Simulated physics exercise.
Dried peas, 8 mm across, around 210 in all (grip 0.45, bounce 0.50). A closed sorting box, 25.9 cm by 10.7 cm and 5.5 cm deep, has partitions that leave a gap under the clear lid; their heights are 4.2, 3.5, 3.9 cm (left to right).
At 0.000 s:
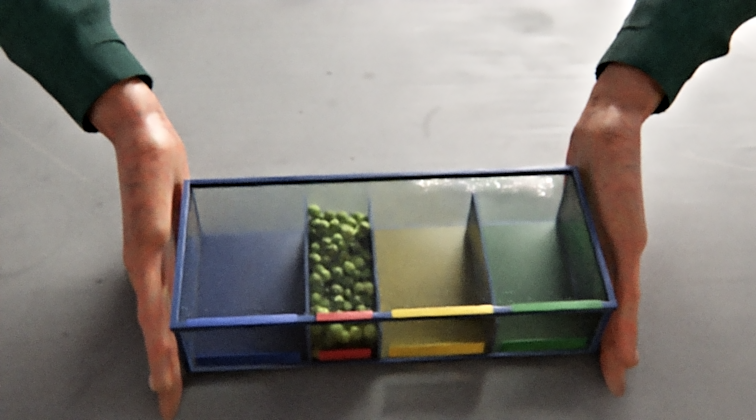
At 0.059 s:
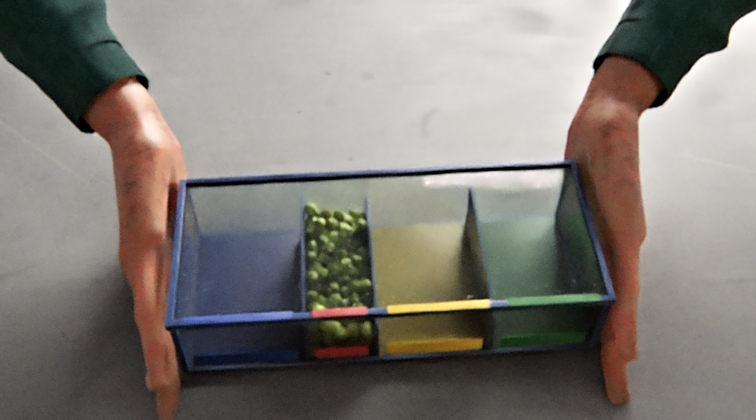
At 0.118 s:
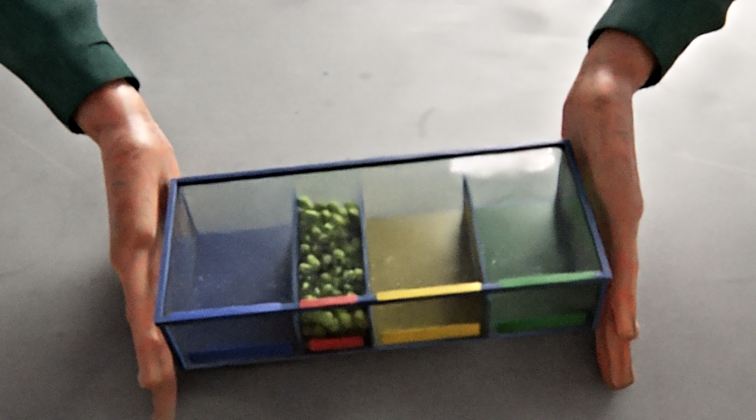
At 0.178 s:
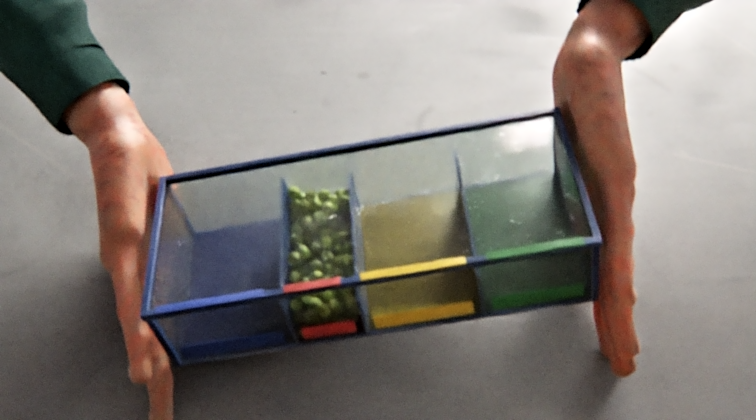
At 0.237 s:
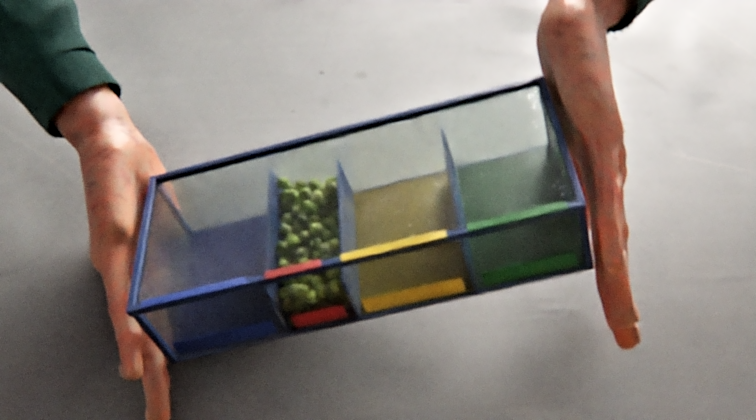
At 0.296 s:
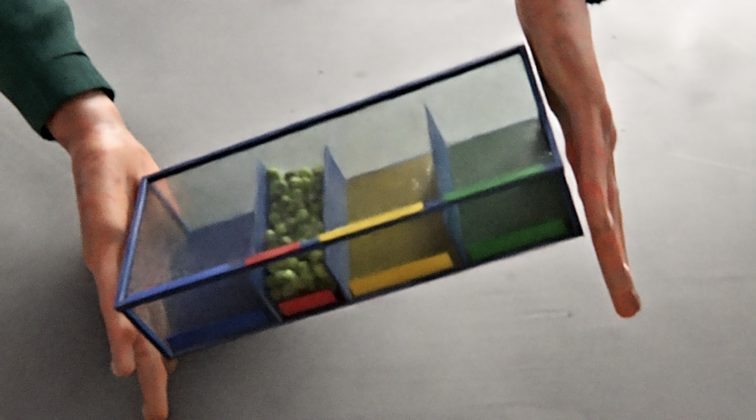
A clear-lidded, blue-edged box, gripped at both ends by two hands in dark green sleeves, sits level over a plain grey surface, seen from above by a still camera. Its four compartments run blue, red, yellow and green from left to right, with green peas only in the red one. The hands tilt the box progressively faster, raising its right end while the peas stay in their compartment.
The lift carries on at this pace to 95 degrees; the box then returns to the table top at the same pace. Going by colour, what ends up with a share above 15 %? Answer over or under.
Red: Over, blue: Over, green: Under, yellow: Under.
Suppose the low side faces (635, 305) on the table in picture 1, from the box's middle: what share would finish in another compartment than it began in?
Some 75 per cent.
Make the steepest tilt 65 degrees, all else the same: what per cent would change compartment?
About 5 per cent.
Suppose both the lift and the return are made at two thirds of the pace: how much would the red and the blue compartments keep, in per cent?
In that case red 70; blue 30.
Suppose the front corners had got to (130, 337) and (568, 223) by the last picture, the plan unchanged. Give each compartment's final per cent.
Red 80, blue 20, green 0, yellow 0.
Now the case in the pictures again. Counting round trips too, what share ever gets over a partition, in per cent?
Roughly 25 per cent.
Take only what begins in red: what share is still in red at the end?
Some 80 per cent.
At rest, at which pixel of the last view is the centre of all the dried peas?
Near (317, 260).
After 1.11 s, tilt 94 degrees; red 85 %, blue 15 %.
After 1.66 s, tilt 40 degrees; red 80 %, blue 20 %.
Then, at 2.26 s, tilt 0 degrees; red 75 %, blue 25 %.
At rest (2.7 s), red 75 %, blue 25 %, green 0 %, yellow 0 %.
